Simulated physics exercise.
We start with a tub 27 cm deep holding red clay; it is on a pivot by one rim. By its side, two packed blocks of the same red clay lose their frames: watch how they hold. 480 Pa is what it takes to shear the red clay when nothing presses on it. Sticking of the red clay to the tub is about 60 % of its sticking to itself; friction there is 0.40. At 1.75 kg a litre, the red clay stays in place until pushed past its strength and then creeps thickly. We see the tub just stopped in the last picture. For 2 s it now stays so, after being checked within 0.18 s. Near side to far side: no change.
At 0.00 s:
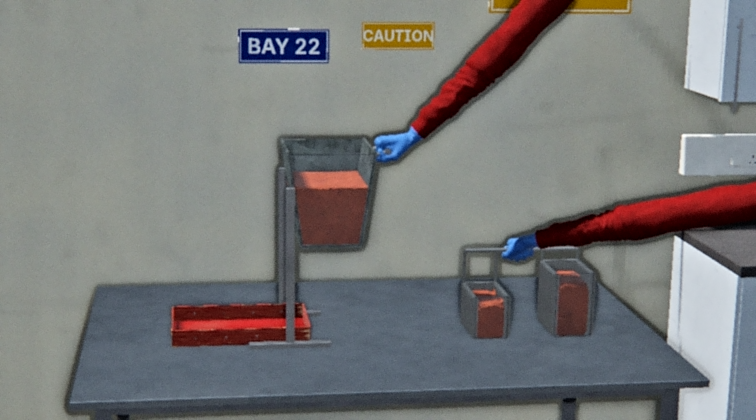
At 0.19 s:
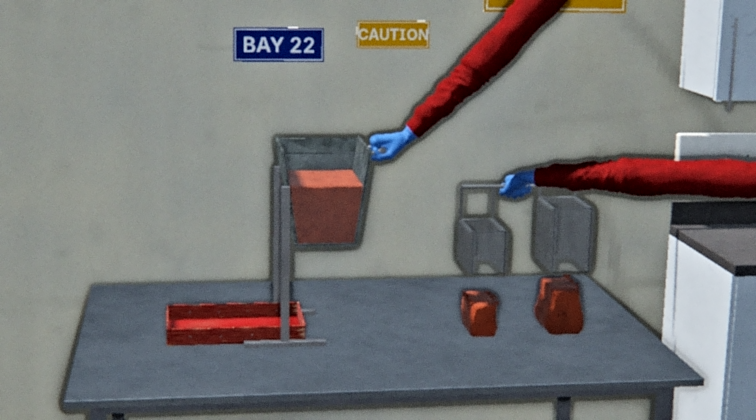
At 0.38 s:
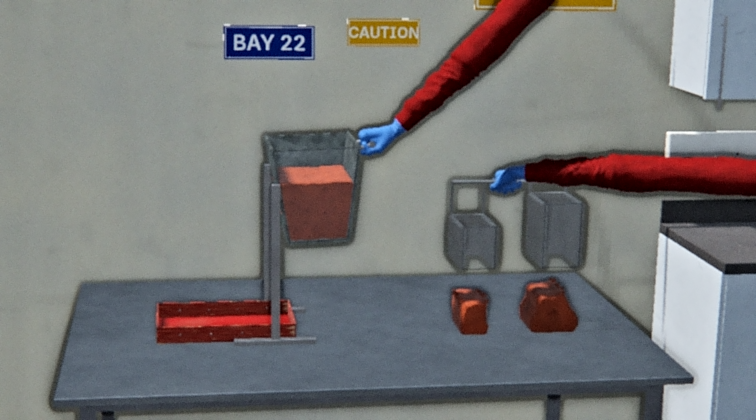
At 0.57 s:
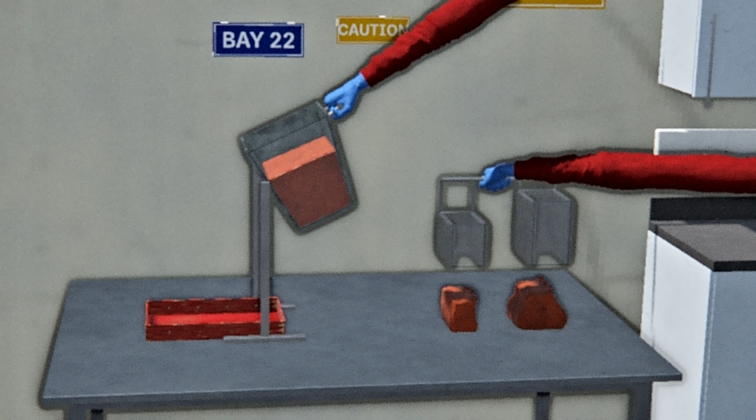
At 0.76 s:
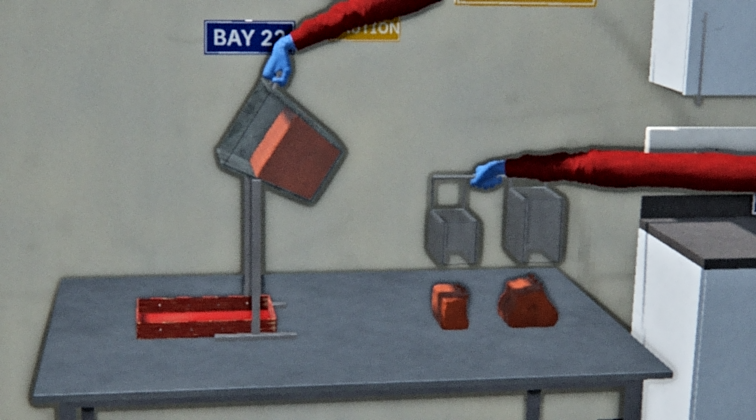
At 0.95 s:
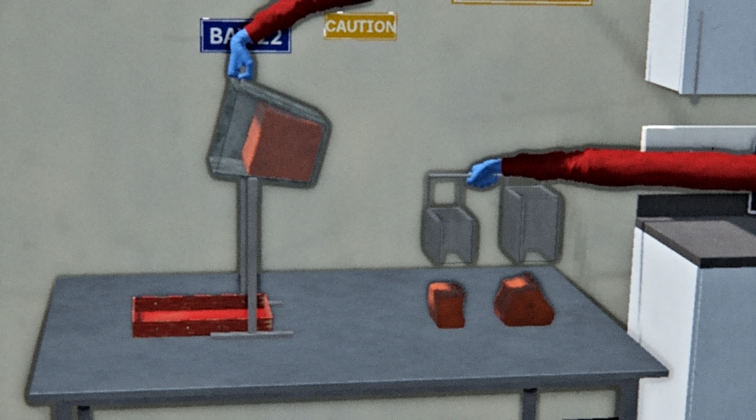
A gloved hand swung a tub of red clay over on its pivot until it lay nearly on its side, after another hand lifted the holders off two red blocks, which sagged a little.
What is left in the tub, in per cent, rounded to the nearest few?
Around 100 in every hundred.
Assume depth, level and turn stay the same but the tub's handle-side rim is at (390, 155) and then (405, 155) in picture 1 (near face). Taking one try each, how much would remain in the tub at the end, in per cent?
100 %, then 75 %.
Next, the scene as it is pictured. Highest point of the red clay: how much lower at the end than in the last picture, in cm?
About 3 cm.
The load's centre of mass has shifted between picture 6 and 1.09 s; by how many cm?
The shift is near 1 cm.
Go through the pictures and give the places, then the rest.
Handle-side rim at (374, 153), tilt 0 degrees; top of the red clay at (304, 187); blocks stand 11 cm, 16 cm (left to right), in the first picture.
Handle-side rim at (369, 152), tilt 0 degrees; top of the red clay at (299, 186); blocks stand 10 cm, 14 cm (left to right), in the second picture.
Handle-side rim at (358, 147), tilt 2 degrees; top of the red clay at (348, 181); blocks stand 10 cm, 12 cm (left to right), in the third picture.
Handle-side rim at (325, 115), tilt 25 degrees; top of the red clay at (335, 152); blocks stand 10 cm, 12 cm (left to right), in the fourth picture.
Handle-side rim at (269, 92), tilt 58 degrees; top of the red clay at (299, 118); blocks stand 10 cm, 12 cm (left to right), in the fifth picture.
Handle-side rim at (237, 90), tilt 76 degrees; top of the red clay at (266, 111); blocks stand 10 cm, 12 cm (left to right), in the sixth picture.
After 1.09 s, the tub is at 76 degrees and holds 100 %.
After 1.26 s, the tub is at 76 degrees and holds 100 %.
After 1.43 s, the tub is at 76 degrees and holds 100 %.
After 1.60 s, the tub is at 76 degrees and holds 100 %.
After 2.95 s, at the end, the tub is at 76 degrees and holds 100 %.
